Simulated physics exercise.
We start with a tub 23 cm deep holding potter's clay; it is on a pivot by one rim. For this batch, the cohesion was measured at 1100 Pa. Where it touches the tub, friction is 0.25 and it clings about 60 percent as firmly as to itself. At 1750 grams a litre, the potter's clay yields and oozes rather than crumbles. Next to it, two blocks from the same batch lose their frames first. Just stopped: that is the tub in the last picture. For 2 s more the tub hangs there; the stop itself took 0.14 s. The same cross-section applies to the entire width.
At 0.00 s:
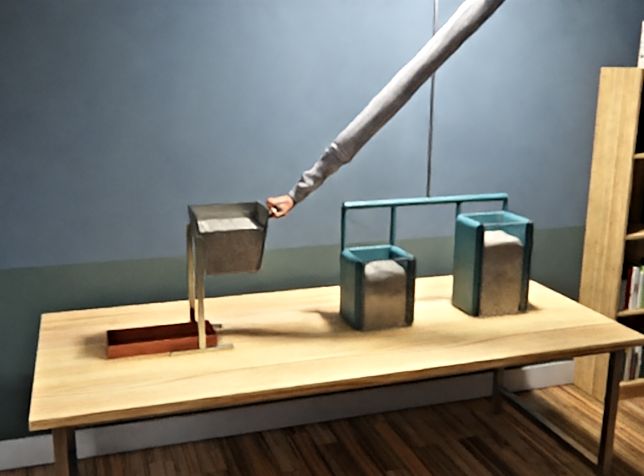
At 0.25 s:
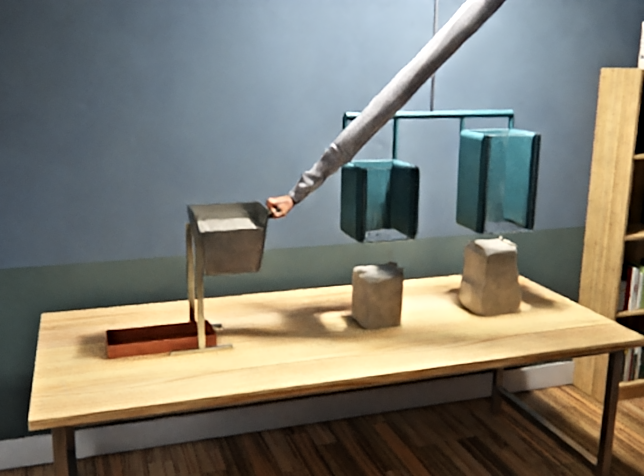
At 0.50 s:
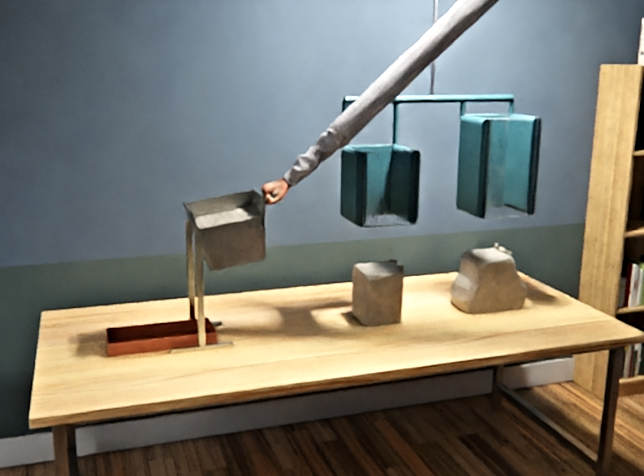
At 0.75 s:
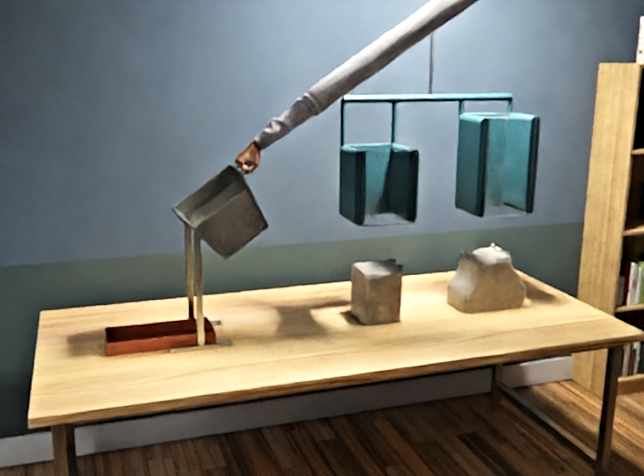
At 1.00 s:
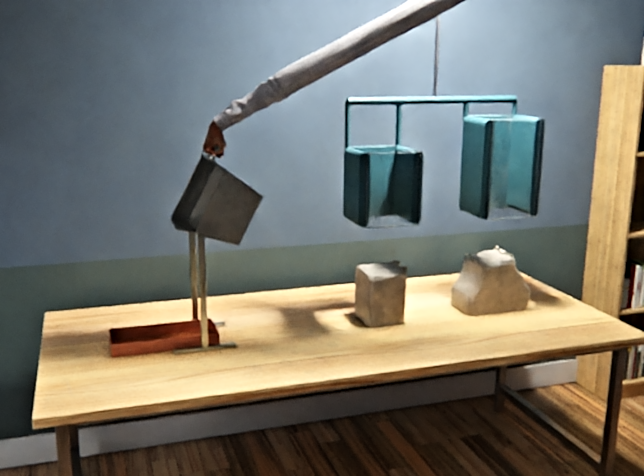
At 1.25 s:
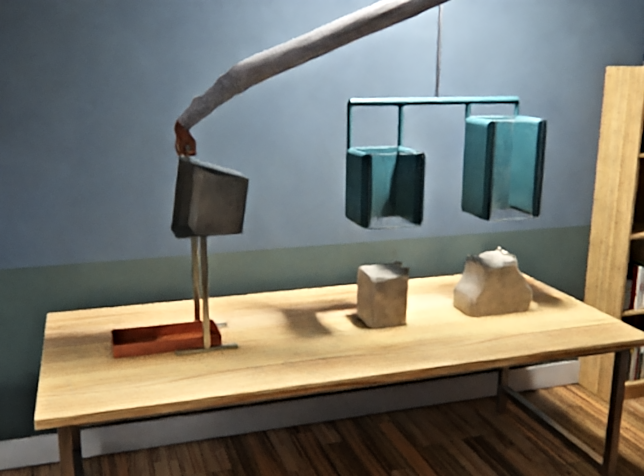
A long grey-sleeved arm reaches in from the upper right over a pale wooden table, seen from slightly above, in a room with blue-grey walls and a bookcase at right. Its hand grips a grey tub of clay on a stand beside a reddish tray. Two teal casings lift off grey blocks, the right one slumps, and the hand swings the tub over leftward.
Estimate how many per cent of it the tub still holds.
The tub still holds some 100 per cent.
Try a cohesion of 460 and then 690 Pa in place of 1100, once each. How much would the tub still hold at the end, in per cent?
It'd be some 65 percent the first time and some 100 percent the second.
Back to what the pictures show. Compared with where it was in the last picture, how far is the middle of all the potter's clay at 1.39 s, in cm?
Close to 0 centimetres.
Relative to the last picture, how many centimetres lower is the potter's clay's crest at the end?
About 0 cm.
After 1.39 s, the tub is at 82 degrees and holds 100 %.
After 1.56 s, the tub is at 82 degrees and holds 100 %.
After 1.73 s, the tub is at 82 degrees and holds 100 %.
After 1.90 s, the tub is at 82 degrees and holds 100 %.
After 3.25 s, the tub is at 82 degrees and holds 100 %.
